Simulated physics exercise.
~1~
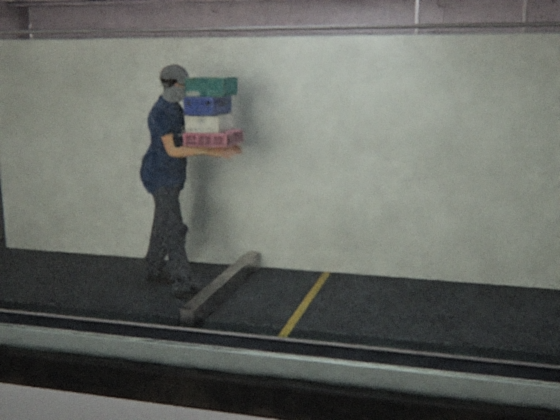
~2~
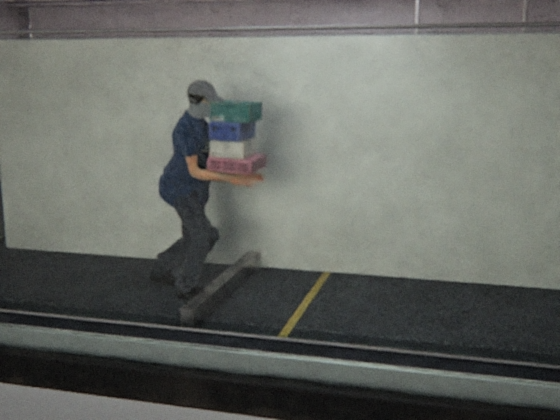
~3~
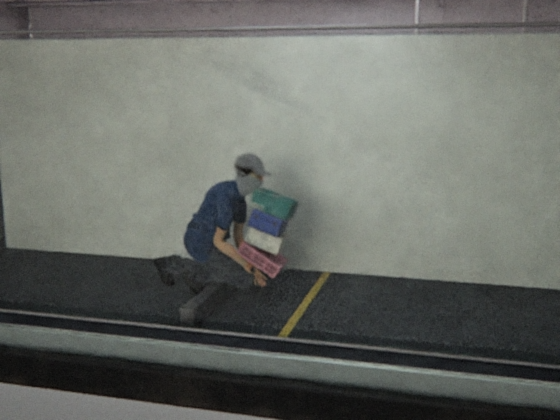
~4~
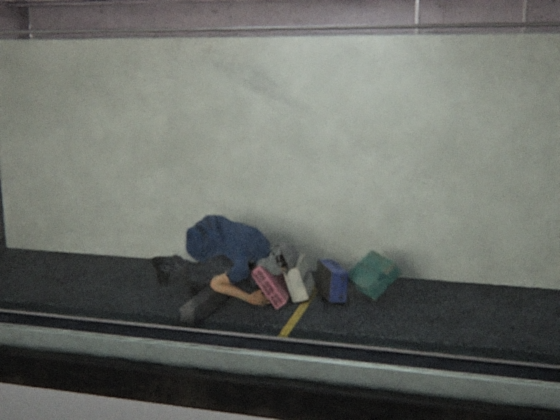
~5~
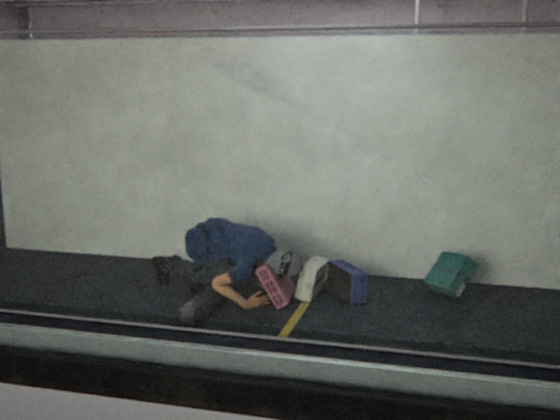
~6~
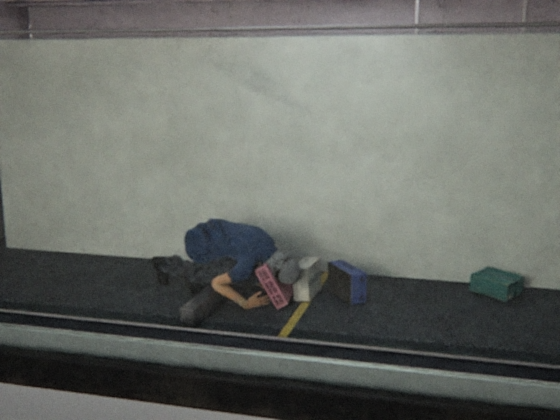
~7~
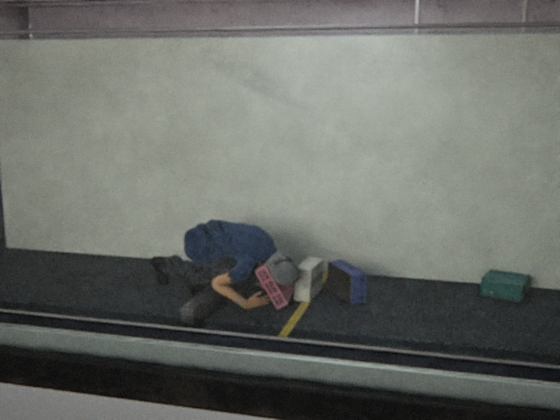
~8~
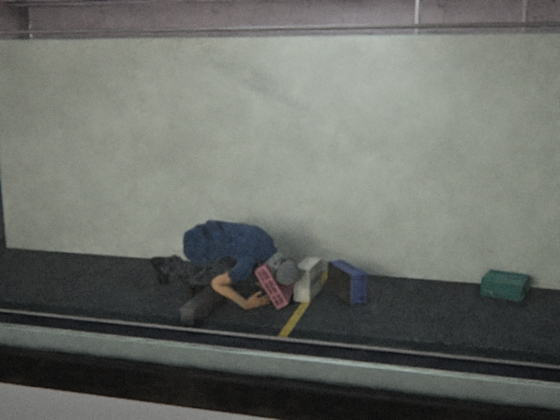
A porter carrying stacked boxes pitches forward and crumples, spilling two past the yellow line.
